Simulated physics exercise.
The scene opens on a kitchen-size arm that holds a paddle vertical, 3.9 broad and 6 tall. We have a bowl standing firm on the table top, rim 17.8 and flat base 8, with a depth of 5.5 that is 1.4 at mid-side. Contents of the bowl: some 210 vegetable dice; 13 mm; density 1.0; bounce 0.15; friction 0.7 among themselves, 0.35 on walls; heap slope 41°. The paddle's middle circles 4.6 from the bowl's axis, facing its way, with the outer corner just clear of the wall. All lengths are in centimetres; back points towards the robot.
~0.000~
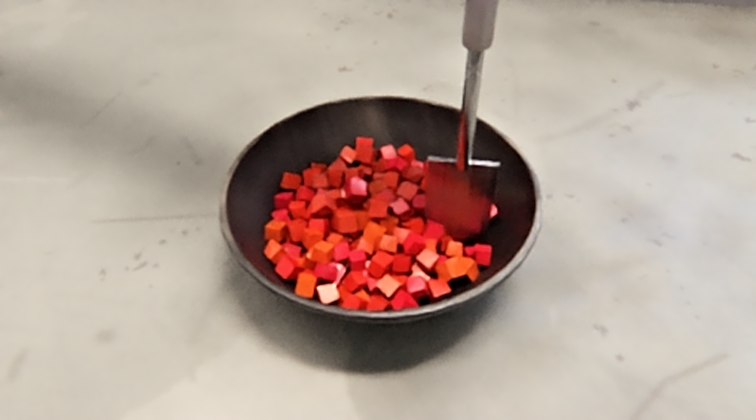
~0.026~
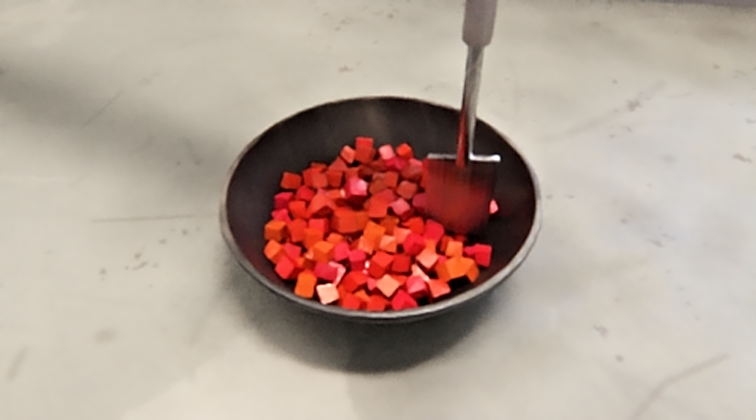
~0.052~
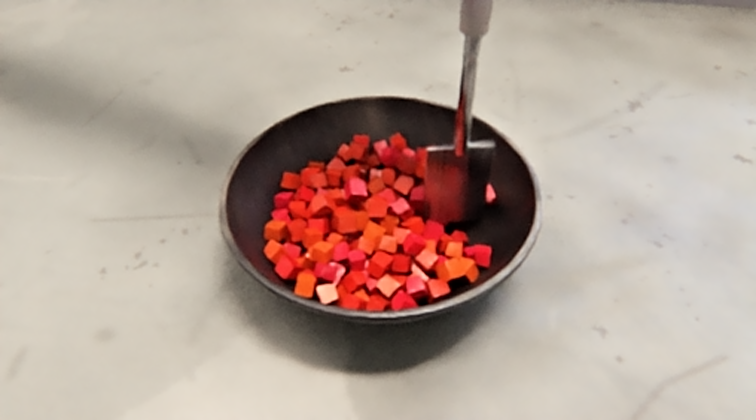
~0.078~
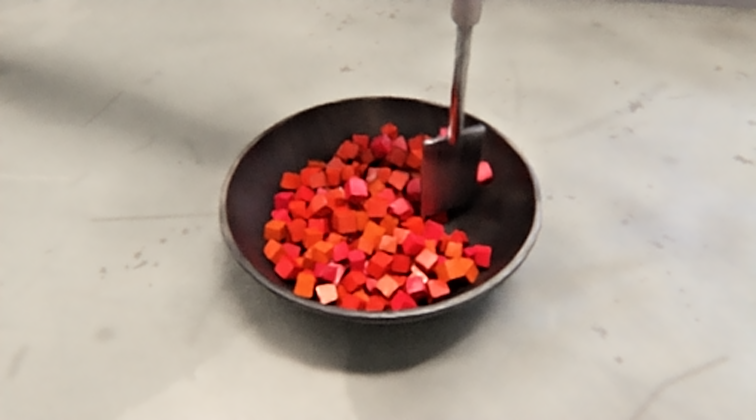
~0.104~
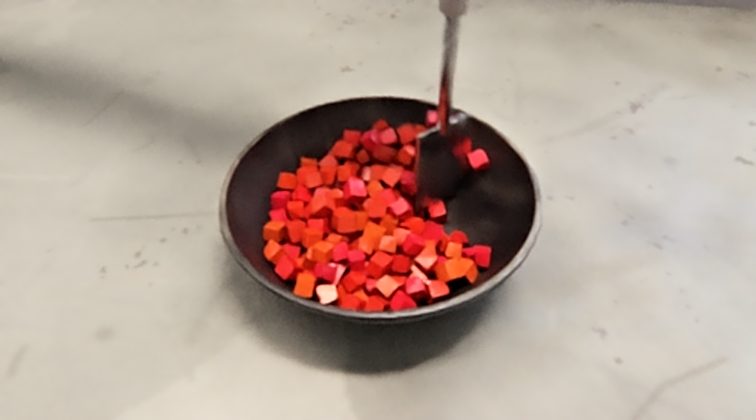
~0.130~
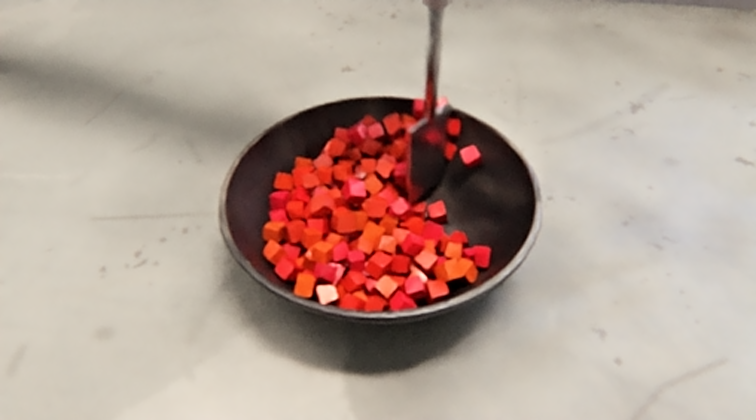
A paddle held upright swept from the right side of a dark bowl around toward the back, pushing some of the red and orange cubes up along the far wall and leaving bare space behind it.
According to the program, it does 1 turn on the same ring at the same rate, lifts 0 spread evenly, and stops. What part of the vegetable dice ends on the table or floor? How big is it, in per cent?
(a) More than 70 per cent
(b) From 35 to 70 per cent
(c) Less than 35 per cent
Less than 35 per cent.
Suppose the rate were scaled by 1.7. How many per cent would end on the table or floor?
That gives some 45 percent.
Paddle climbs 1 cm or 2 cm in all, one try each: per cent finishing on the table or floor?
Roughly 20 percent, then roughly 20 percent.
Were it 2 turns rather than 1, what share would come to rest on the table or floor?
Then about 45 per cent.
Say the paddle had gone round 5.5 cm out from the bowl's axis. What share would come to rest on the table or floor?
Around 20 in a hundred, in that case.
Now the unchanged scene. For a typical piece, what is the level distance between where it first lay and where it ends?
Something near 10 cm, measured level.
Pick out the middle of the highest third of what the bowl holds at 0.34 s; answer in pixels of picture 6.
I'd put it at around (278, 223).
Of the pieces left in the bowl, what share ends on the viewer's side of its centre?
It comes to near 20 percent.
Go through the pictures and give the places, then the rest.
In the first frame, paddle neck at (466, 139), 0° round; upper third of the load around (374, 213), from x 275 to 490, top at y 145; 208 in the bowl.
In the second frame, paddle neck at (466, 135), 5° round; upper third of the load around (374, 209), from x 275 to 490, top at y 145.
In the third frame, paddle neck at (463, 124), 17° round; upper third of the load around (377, 199), from x 275 to 485, top at y 145.
In the fourth frame, paddle neck at (456, 113), 31° round; upper third of the load around (378, 189), from x 275 to 485, top at y 135.
In the fifth frame, paddle neck at (445, 103), 45° round; upper third of the load around (378, 177), from x 275 to 480, top at y 120.
In the sixth frame, paddle neck at (431, 95), 59° round; upper third of the load around (371, 172), from x 275 to 480, top at y 105; 208 in the bowl.
By 0.34 s, 175° round, highest piece 8 above the table; 195 in the bowl, 4 on the table or floor, 9 in flight or on the tool.
By 0.56 s, 291° round, highest piece 8 above the table; 174 in the bowl, 30 on the table or floor, 4 in flight or on the tool.
By 0.87 s, 0° round, highest piece 7 above the table; 164 in the bowl, 44 on the table or floor.
By 1.57 s, 0° round, highest piece 6 above the table; 164 in the bowl, 44 on the table or floor.
Final count, 164 in the bowl, 44 on the table or floor. That is 21 % on the table or floor.
